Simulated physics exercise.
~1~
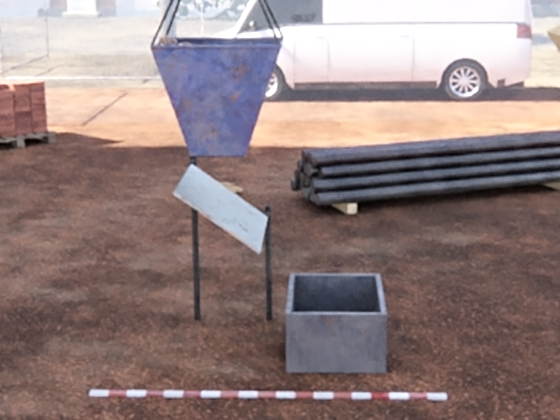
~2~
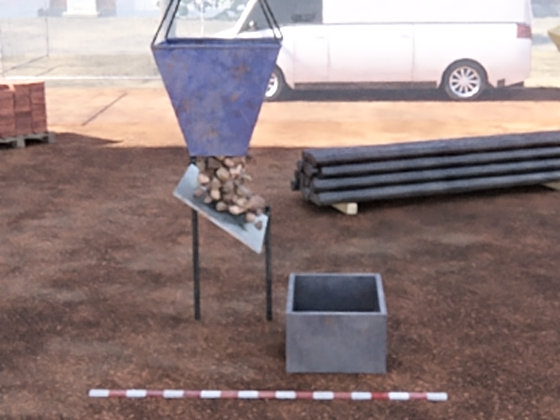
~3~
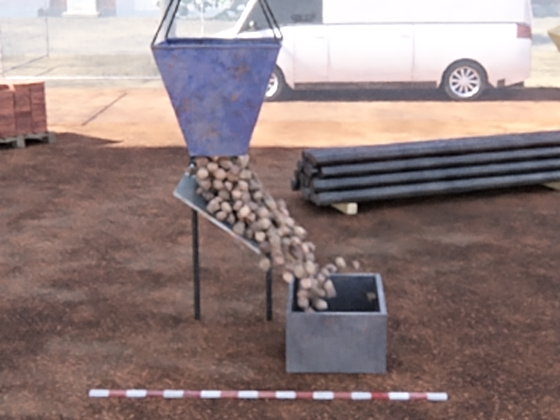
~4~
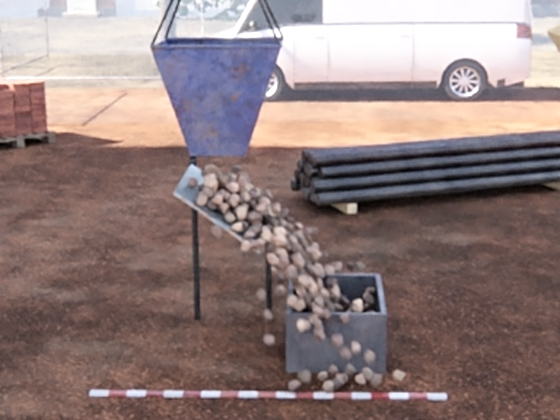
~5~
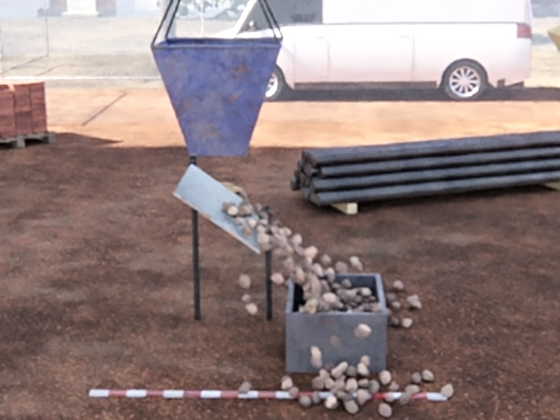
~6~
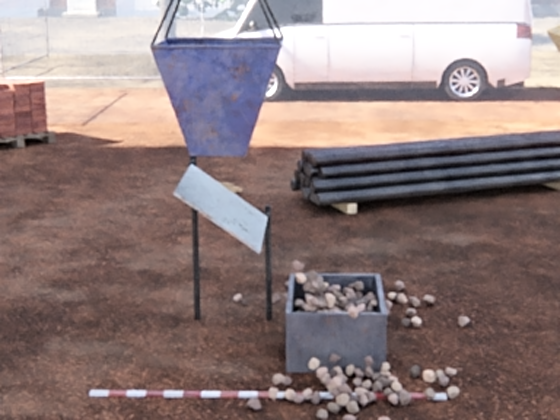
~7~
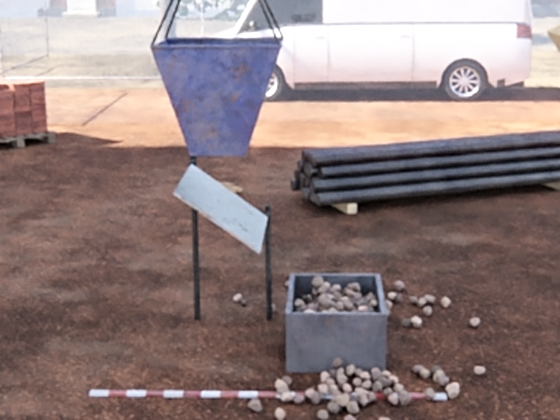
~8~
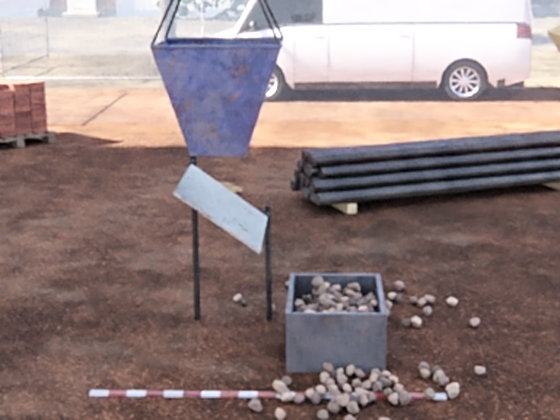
A blue, tapering skip hangs still above a tilted pale metal plate on dark posts, seen from a fixed spot across a brown dirt yard. An open grey bin stands below to the right, behind a red-and-white striped staff, with dark pipes, stacked reddish blocks and a pale van beyond. Brownish stones drop from the skip's bottom onto the plate, slide down to the right and pour into the bin. Many overshoot or tumble out around it as the plate empties. Most finally rest inside the bin, with others piled in front and scattered to its right.
